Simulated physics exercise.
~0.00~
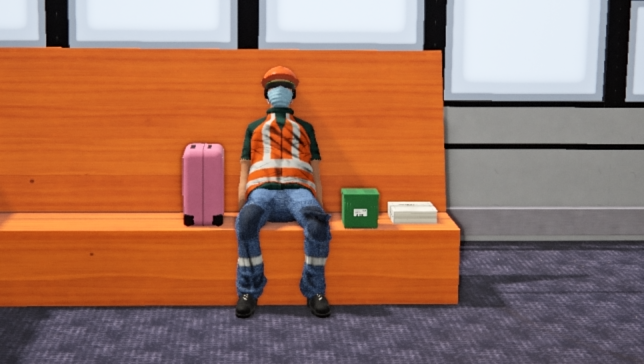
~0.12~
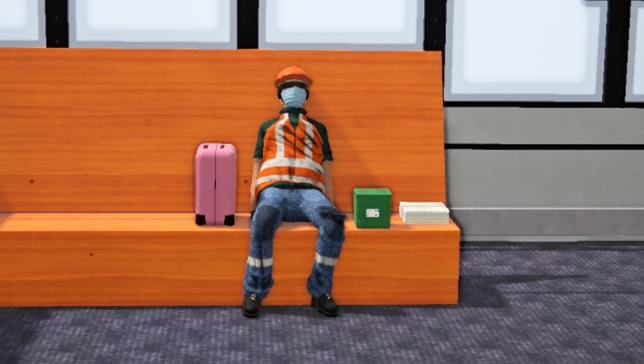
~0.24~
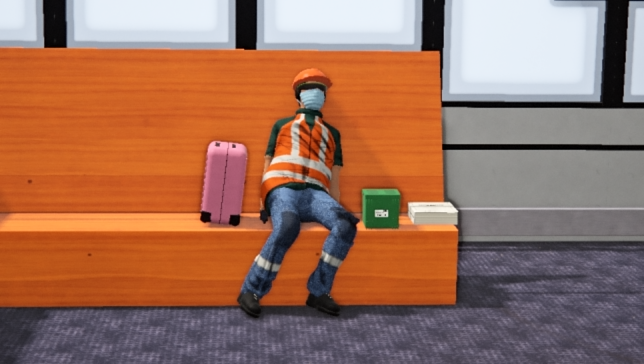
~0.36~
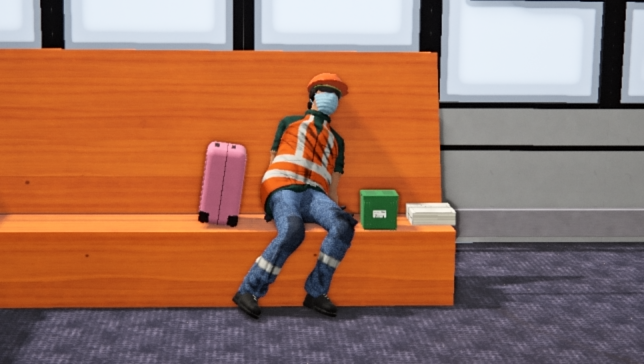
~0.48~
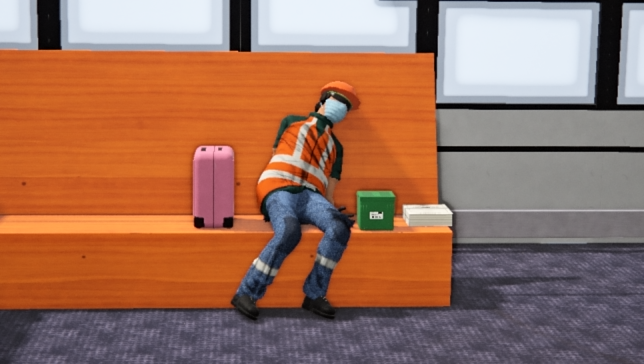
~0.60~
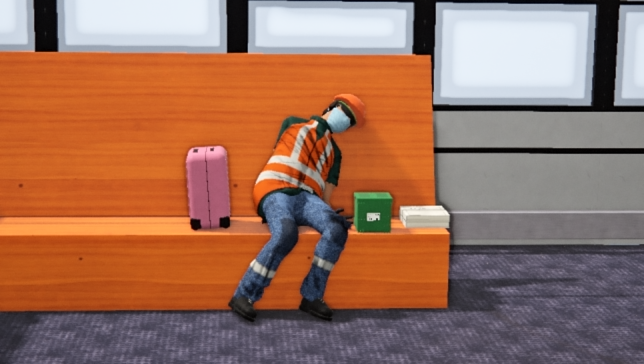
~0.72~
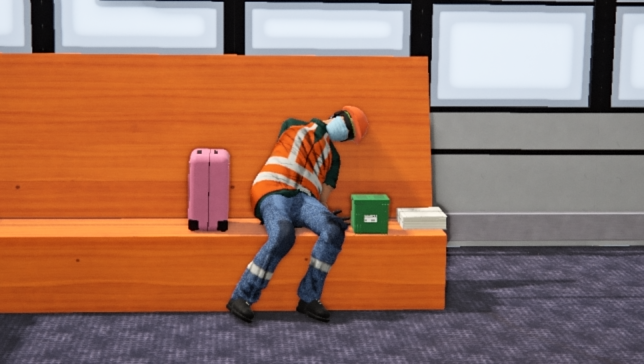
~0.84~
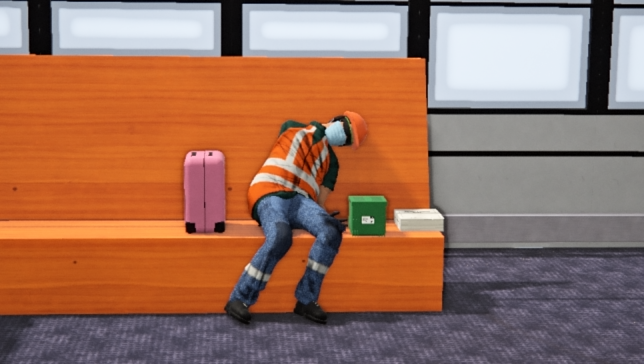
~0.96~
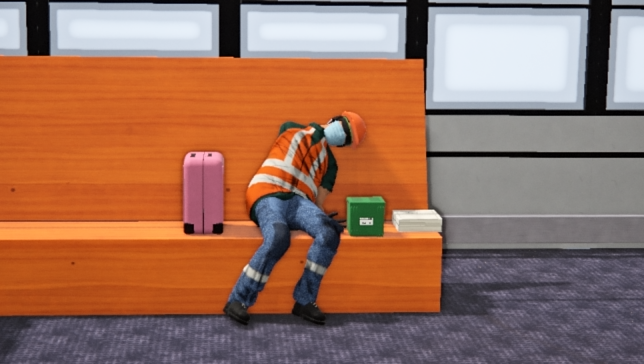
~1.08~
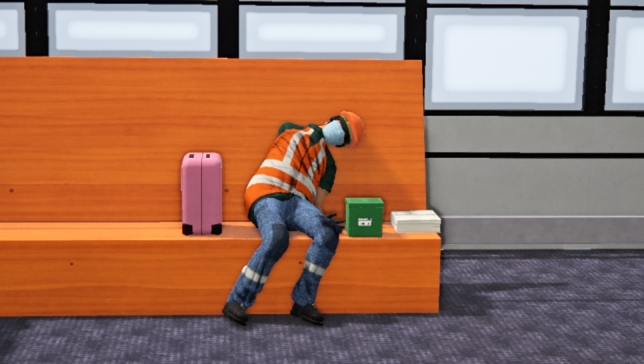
A limp sleeper in an orange helmet, pale face mask, orange reflective vest and jeans sits slumped on a long orange bench in a rail car, seen from the front. A pink suitcase stands to the left, with a green box and a flat white folder to the right. At first the sleeper and the luggage shift right along the seat, and the case tilts a little before standing upright again. The sleeper's upper body then tips right, head sinking toward the green box, while the view pans slightly right. Finally the sleeper rests bent over sideways, hips still on the seat, and the case, box and folder all remain on the bench.
